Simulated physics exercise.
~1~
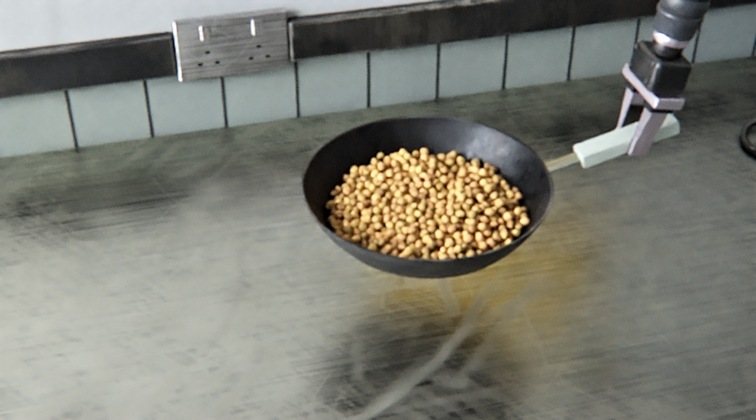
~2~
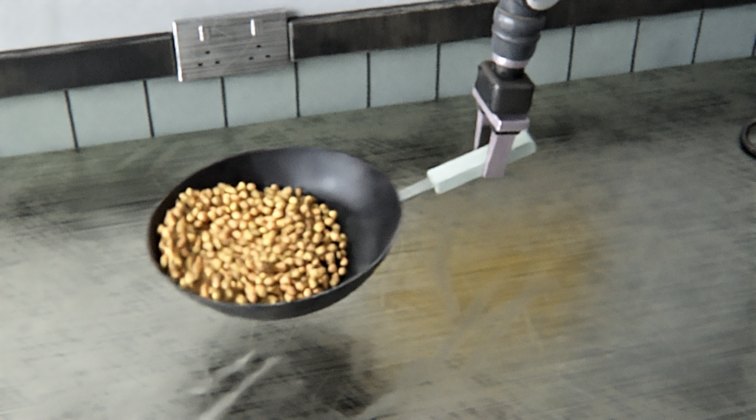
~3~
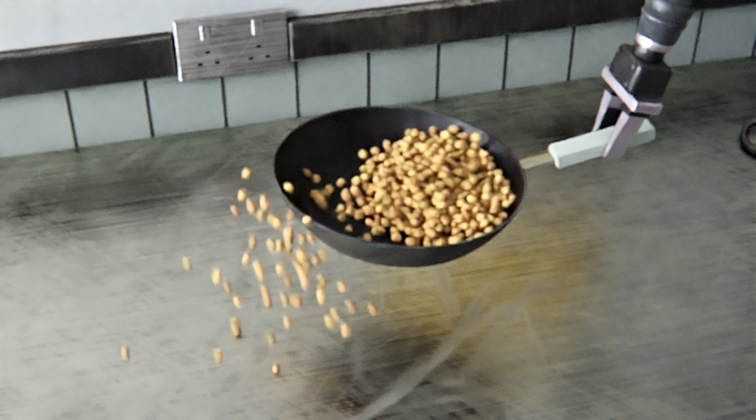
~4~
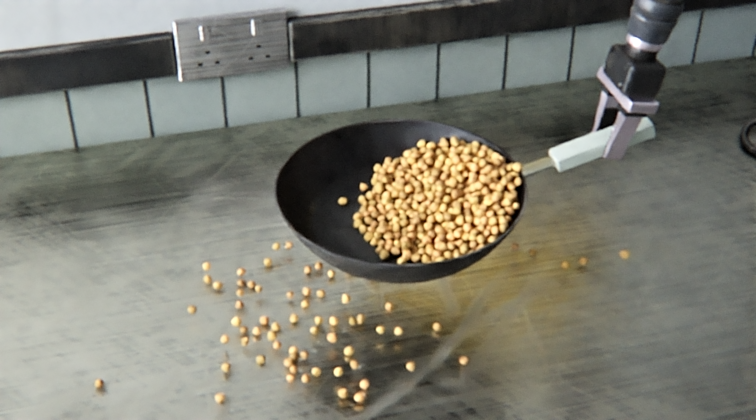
A black frying pan heaped with tan chickpeas hangs above a scuffed grey counter, its pale green handle held by a robot arm at the upper right. The view looks down at an angle from a still camera, with pale tiles, a dark strip and a metal socket plate behind. The arm swings the pan to the left, then pulls it back to the right, and a spray of chickpeas flies over the left rim. The pan settles slightly lower, most of its load piled toward the handle, while dozens of chickpeas lie scattered across the counter, a few to the right.
